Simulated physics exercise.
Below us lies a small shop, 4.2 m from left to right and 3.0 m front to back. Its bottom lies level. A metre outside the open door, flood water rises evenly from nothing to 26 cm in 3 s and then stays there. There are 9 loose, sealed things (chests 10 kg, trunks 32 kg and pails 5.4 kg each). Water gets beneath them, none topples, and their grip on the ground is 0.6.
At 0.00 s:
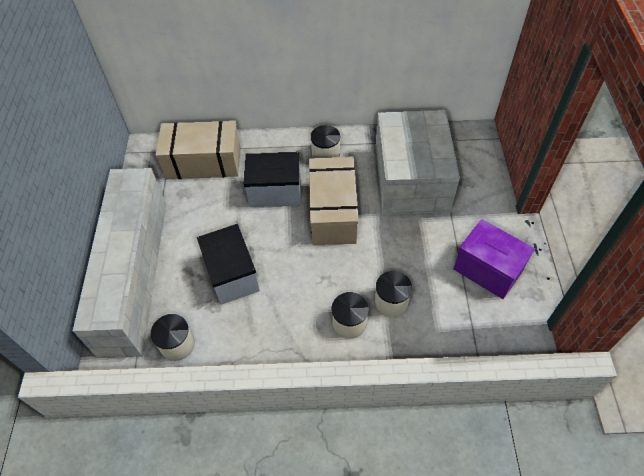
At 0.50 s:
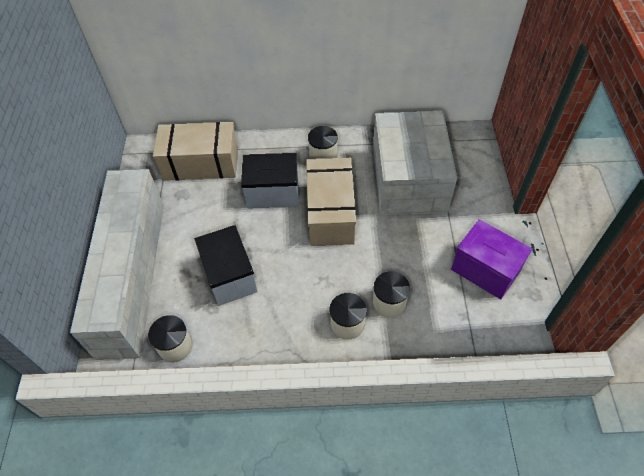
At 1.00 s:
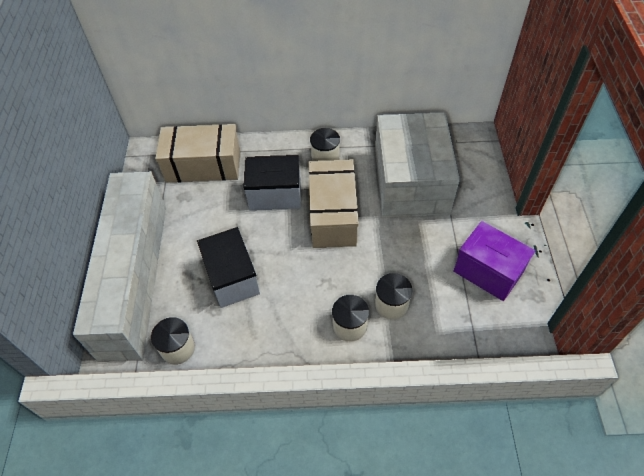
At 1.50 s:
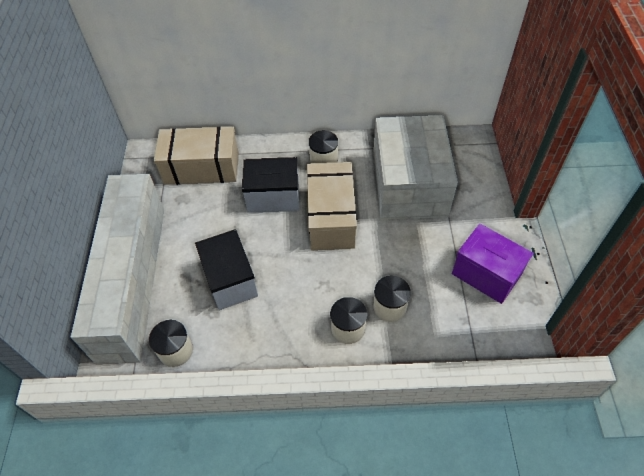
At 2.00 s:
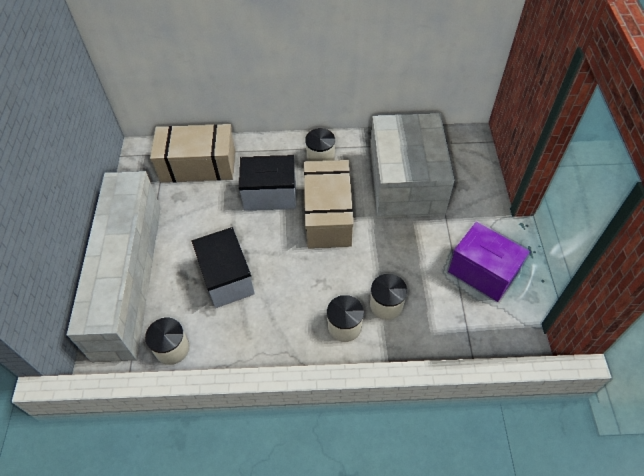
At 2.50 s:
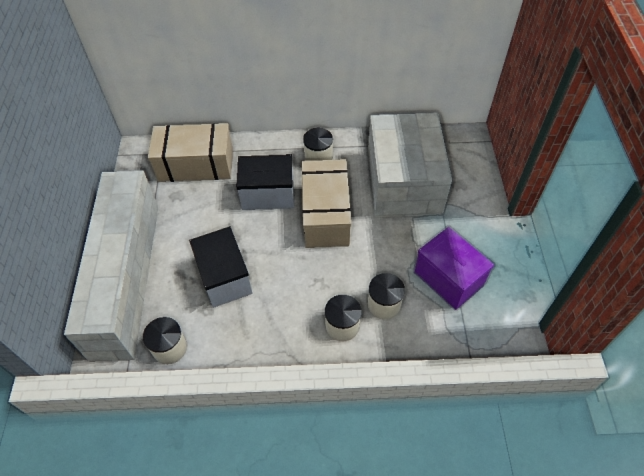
In a small walled shop seen from above, boxes and round pails sit still as water spreads across the ground outside, then enters through the open doorway on the right and pushes the purple chest a short way left.
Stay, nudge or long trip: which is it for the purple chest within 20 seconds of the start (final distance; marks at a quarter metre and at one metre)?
Purple chest ends far away.
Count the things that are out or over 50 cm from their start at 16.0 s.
By then 7.
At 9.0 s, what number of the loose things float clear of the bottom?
I count 9.
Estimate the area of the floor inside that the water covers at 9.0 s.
Roughly 11.5 m2.
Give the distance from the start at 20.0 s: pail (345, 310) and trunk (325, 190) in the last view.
In that order: 250 cm, 40 cm.
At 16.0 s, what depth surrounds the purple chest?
About 26 cm.
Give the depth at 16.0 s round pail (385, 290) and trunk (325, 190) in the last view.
Roughly 24 and 23 cm.
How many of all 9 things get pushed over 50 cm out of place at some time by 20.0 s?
8 of them.
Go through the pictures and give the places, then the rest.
In the first frame, the purple chest at (497, 248), on the bottom; 0.0 m2 under water; 0 of 9 have shifted.
In the second frame, the purple chest at (495, 248), on the bottom; water covers 0.0 m2; 0 of 9 have shifted.
In the third frame, the purple chest at (497, 250) rests on the ground; 0.0 m2 under water; 0 of 9 have shifted.
In the fourth frame, the purple chest at (496, 252) rests on the ground; 0.0 m2 under water; 0 of 9 have shifted.
In the fifth frame, the purple chest at (492, 251) rests on the ground; water covers 0.3 m2; 0 of 9 have shifted.
In the sixth frame, the purple chest at (456, 257), on the bottom, 32 cm from its start; water covers 1.2 m2; 1 of 9 have shifted.
After 4.0 s the purple chest is near (379, 262), 1.0 m from its start, afloat; 1 afloat.
After 9.0 s the purple chest is near (212, 179), 2.7 m from its start, afloat; 9 afloat.
After 16.0 s the purple chest is near (223, 103), 3.1 m from its start, afloat; 9 afloat.
After 20.0 s the purple chest is near (288, 100), 2.5 m from its start, afloat; 9 afloat.
